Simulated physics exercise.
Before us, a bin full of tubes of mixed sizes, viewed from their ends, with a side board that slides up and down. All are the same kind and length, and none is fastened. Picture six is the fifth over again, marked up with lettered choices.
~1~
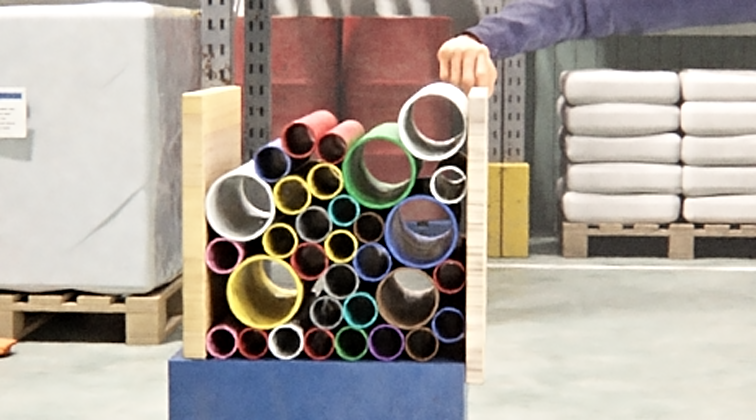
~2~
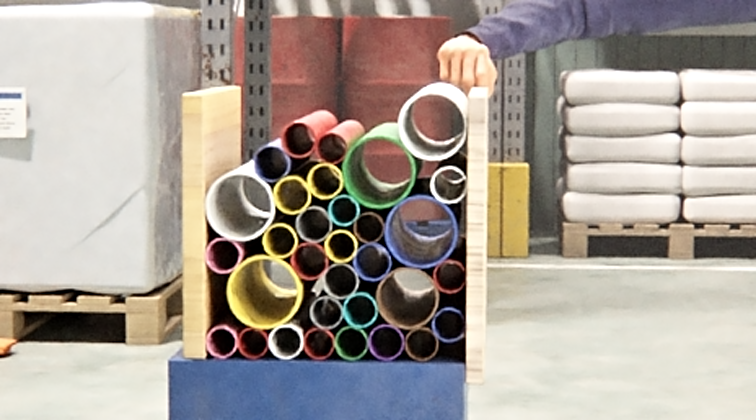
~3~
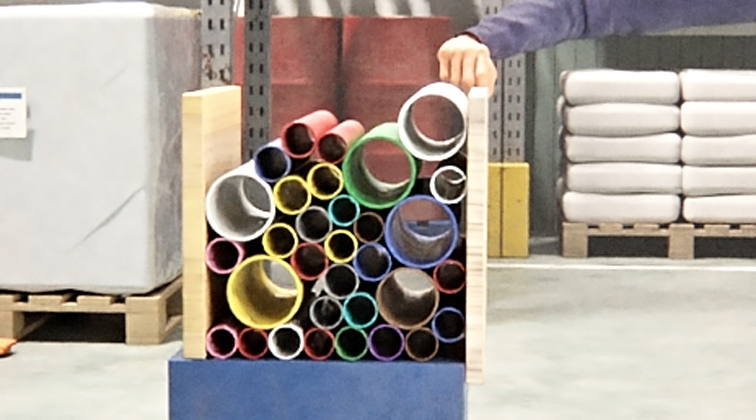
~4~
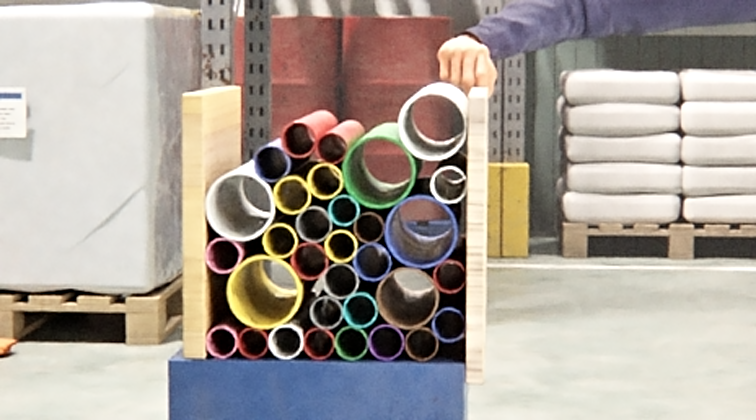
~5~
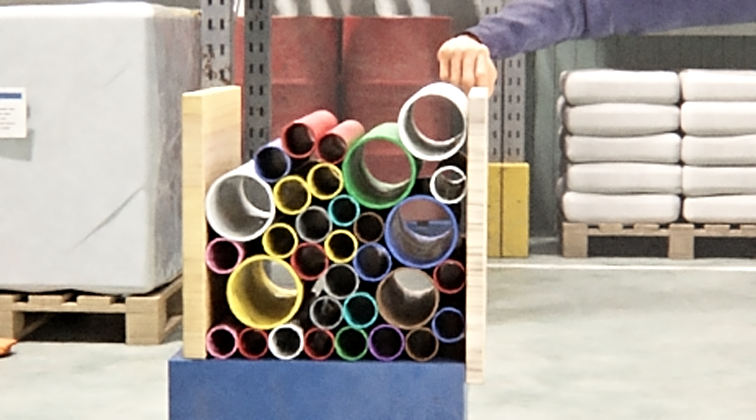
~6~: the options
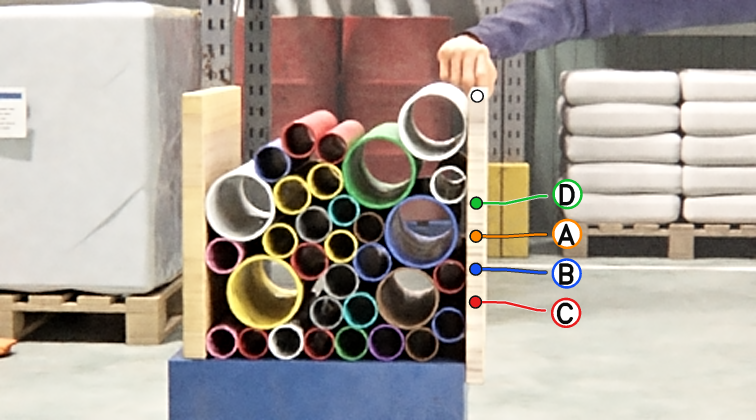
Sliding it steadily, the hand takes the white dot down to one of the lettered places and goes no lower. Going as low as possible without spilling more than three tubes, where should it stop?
The lowest mark that will do is B.
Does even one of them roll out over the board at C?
Yes, at C.
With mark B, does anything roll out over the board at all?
Yes, at B.
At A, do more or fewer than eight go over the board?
It loses fewer than eight.
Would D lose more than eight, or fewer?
Fewer than eight.
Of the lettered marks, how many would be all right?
Three of them.
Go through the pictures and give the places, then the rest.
In the first frame, side board (478, 224); a pink tube (222, 342); a purple tube (386, 342).
In the second frame, a purple tube (386, 342); a yellow tube (264, 292).
In the third frame, a blue tube (421, 232); a pink tube (223, 255).
In the fourth frame, a green tube (379, 172); a red tube (332, 148).
In the fifth frame, side board (478, 224); a pink tube (222, 342); a purple tube (386, 342).
On the copy, A at (476, 236); B at (476, 269); C at (476, 302); D at (477, 203); the white dot at (478, 96).
On B. First, top of the board (467, 171).
Then, top of the board (467, 255).
Finally, top of the board (467, 268), two out over the board.
By contrast, A two out over the board; C more than three out over the board; D none out over the board.
